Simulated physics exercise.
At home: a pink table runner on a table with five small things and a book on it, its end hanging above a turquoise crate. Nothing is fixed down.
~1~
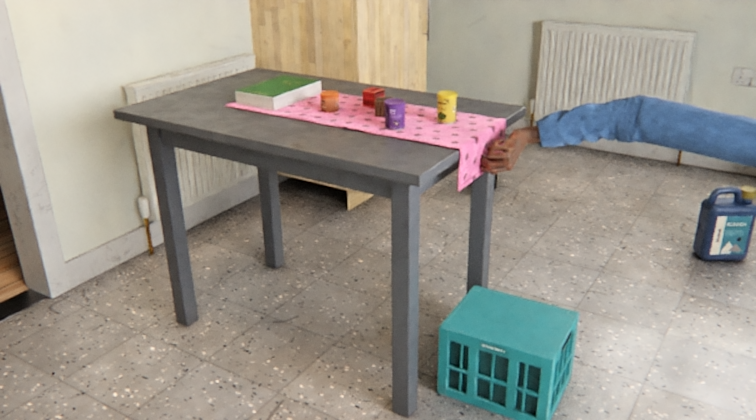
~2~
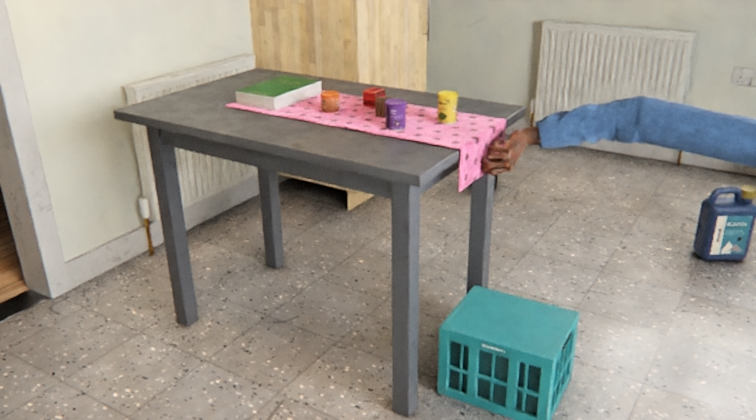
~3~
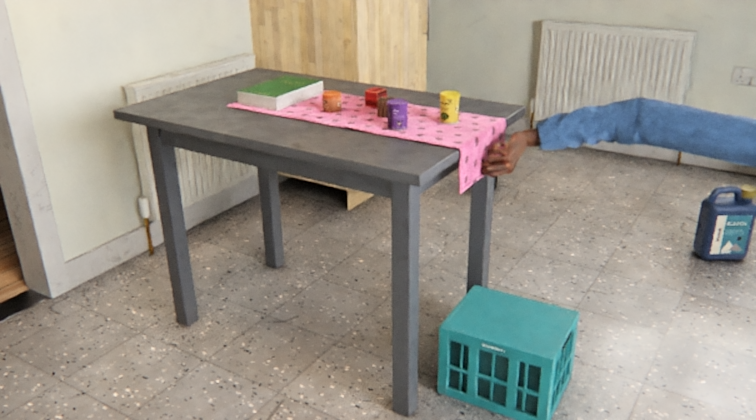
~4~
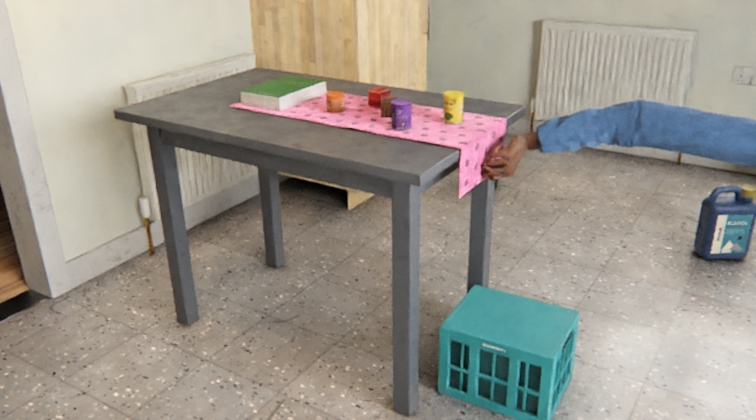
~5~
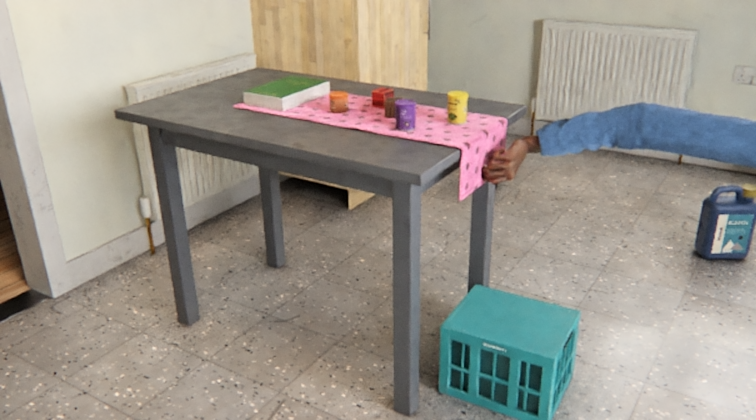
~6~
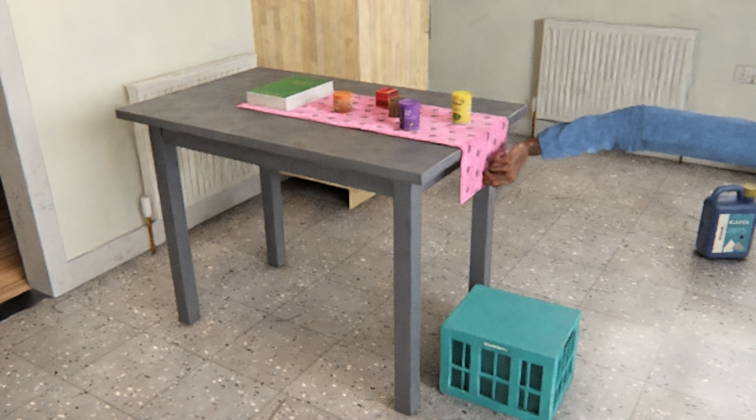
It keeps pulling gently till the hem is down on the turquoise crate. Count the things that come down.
The answer is four.
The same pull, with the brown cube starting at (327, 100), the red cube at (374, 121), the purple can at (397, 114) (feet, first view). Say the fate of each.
The brown cube survives, the red cube comes down, the purple can falls.
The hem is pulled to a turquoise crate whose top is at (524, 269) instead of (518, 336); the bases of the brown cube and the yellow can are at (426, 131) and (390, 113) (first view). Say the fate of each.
The brown cube is carried off, the yellow can stays on.
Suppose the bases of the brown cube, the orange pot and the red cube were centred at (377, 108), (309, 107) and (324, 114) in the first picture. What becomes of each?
The brown cube drops off, the orange pot stays on, the red cube does not fall.
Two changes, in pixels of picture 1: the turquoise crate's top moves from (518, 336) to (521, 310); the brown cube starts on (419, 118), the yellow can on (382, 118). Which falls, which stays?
The brown cube tumbles off; the yellow can drops off.
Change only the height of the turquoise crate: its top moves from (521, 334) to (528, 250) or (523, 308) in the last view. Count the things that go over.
The count: 1 and 3.
Early on, hem near (483, 255); yellow can and purple can gone.
Midway, hem near (482, 299); yellow can, purple can and brown cube gone.
Finally, hem on the crate; yellow can, purple can, brown cube and red cube gone. Over the edge go four.
